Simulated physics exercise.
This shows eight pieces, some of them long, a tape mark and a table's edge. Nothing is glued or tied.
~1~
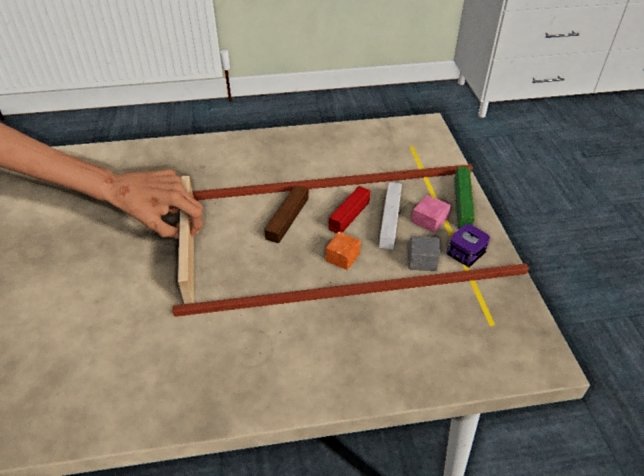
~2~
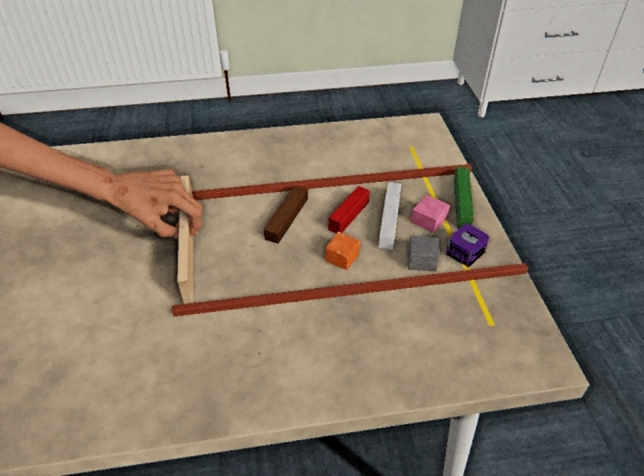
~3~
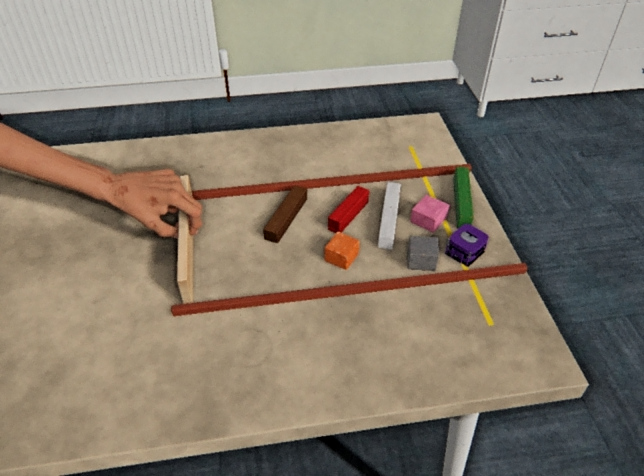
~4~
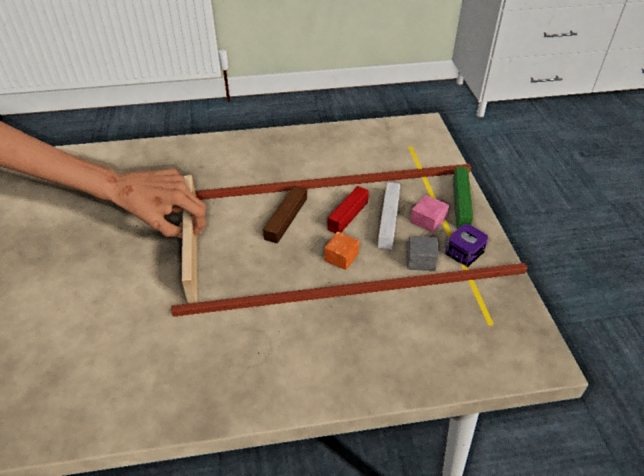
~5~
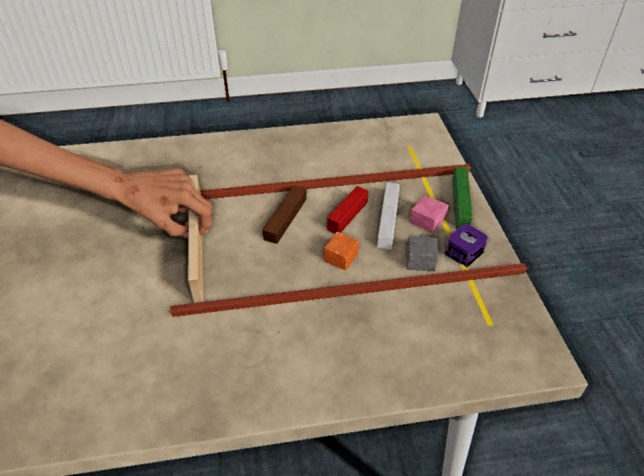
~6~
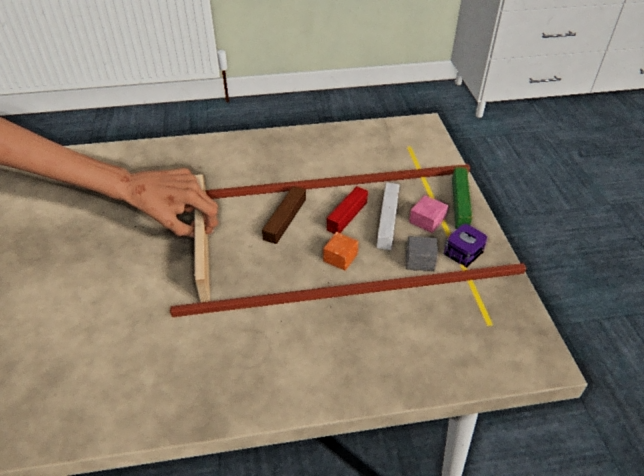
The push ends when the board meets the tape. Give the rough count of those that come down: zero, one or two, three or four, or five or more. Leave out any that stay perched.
Here the number that fall off is one or two.
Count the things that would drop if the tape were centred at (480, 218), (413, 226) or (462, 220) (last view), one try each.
It would be 5, 0 and 4.
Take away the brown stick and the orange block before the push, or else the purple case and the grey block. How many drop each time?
The counts: 1 and 2.
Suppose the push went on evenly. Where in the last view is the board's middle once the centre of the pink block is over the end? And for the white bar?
For the pink block at (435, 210), for the white bar at (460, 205).
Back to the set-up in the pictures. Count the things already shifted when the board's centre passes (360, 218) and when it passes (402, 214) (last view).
At the one place 4, at the other 8.
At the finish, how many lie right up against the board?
That makes 3.
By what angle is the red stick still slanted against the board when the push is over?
Roughly 0° out of line.
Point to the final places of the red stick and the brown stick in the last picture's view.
About (457, 197), and the other about (442, 197).
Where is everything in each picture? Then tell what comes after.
Green bar (464, 197); purple case (468, 245); pink block (431, 214); board (187, 237); tape (446, 222), in the first frame.
Purple case (468, 245); brown stick (287, 213), in the second frame.
Pink block (430, 213); board (186, 236), in the third frame.
Green bar (463, 197); red stick (349, 210), in the fourth frame.
Purple case (466, 245); orange block (341, 251), in the fifth frame.
Green bar (462, 197); purple case (466, 246); pink block (428, 214); board (202, 235); tape (443, 222), in the sixth frame.
A little later, none off yet; green bar at rest near (462, 197); purple case at rest near (466, 246); pink block at rest near (428, 214).
Next, none off yet; green bar at rest near (462, 197); purple case at rest near (466, 246); pink block moving near (432, 213).
When it is over, the number that fall off is one or two; down, pink block and green bar.
